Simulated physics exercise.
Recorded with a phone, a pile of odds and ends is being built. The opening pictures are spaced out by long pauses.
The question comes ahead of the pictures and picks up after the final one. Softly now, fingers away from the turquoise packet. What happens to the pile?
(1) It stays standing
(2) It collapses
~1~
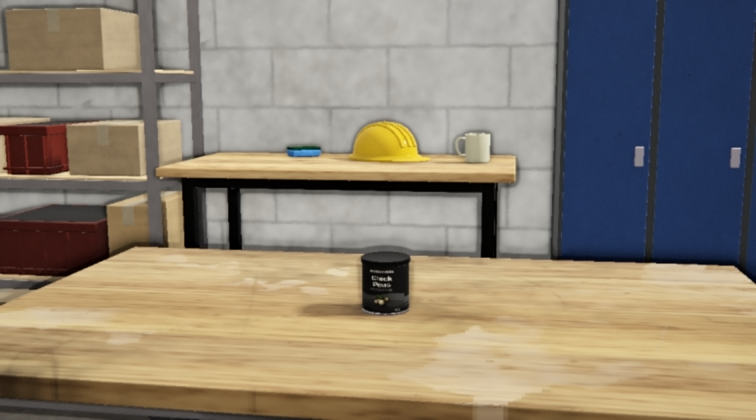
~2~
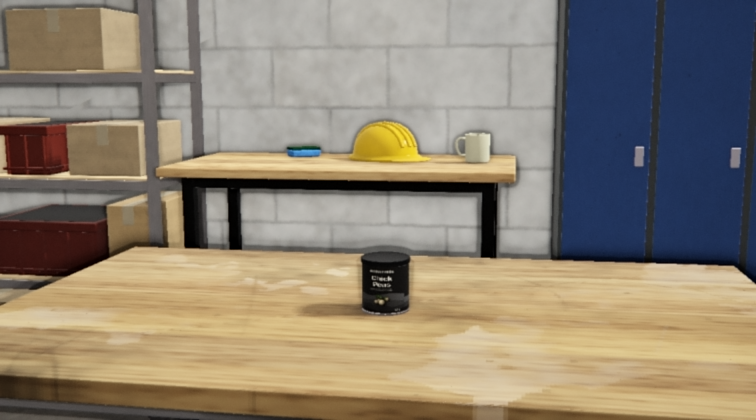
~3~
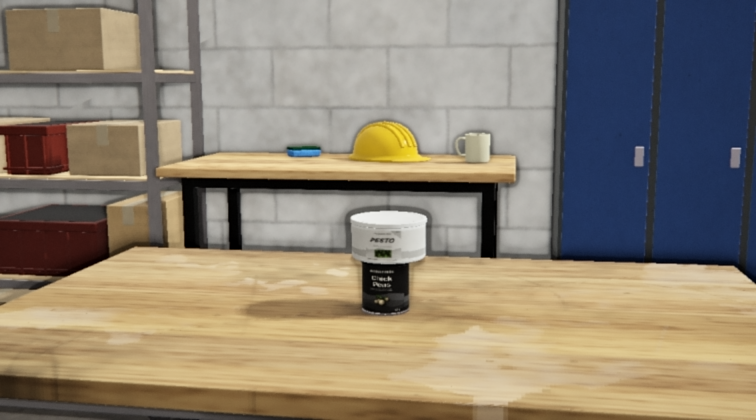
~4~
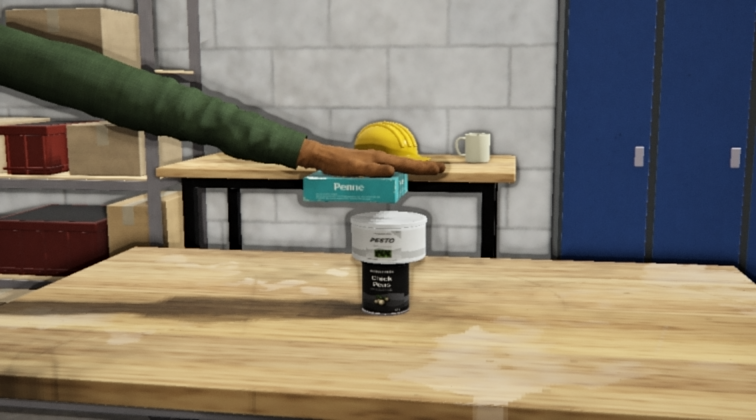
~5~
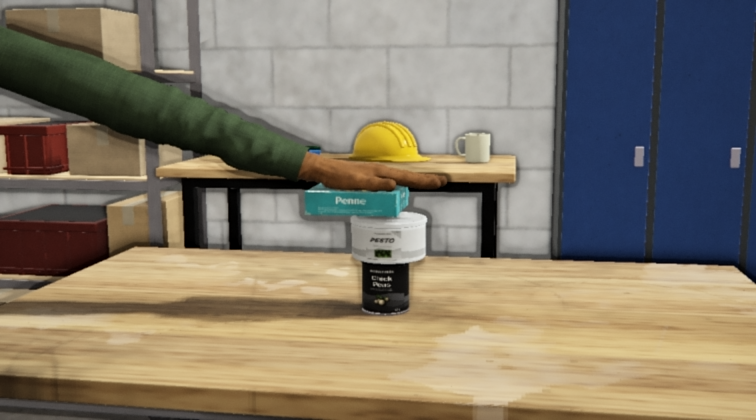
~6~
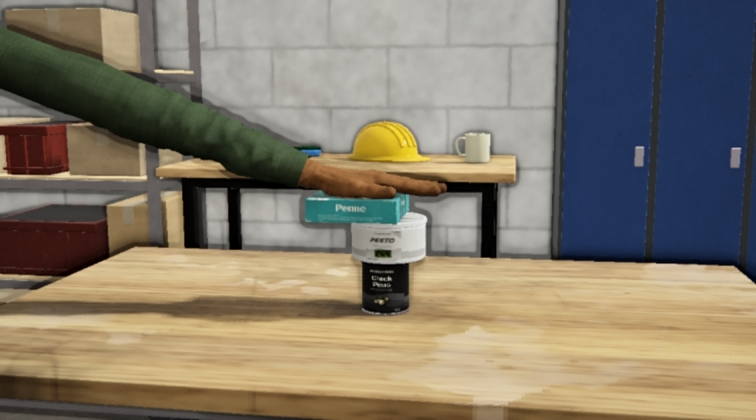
The answer is 1.
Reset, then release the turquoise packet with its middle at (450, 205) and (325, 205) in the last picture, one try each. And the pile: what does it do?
On the first release the pile caves in, while on the second it caves in.
Then, 0.20 s later than the last frame, all is still.
Then, 0.50 s later than the last frame, turquoise packet resting near (359, 205).
When it is over, all 3 as before. End places, in pixels of the last picture, turquoise packet near (359, 205). The pile holds.
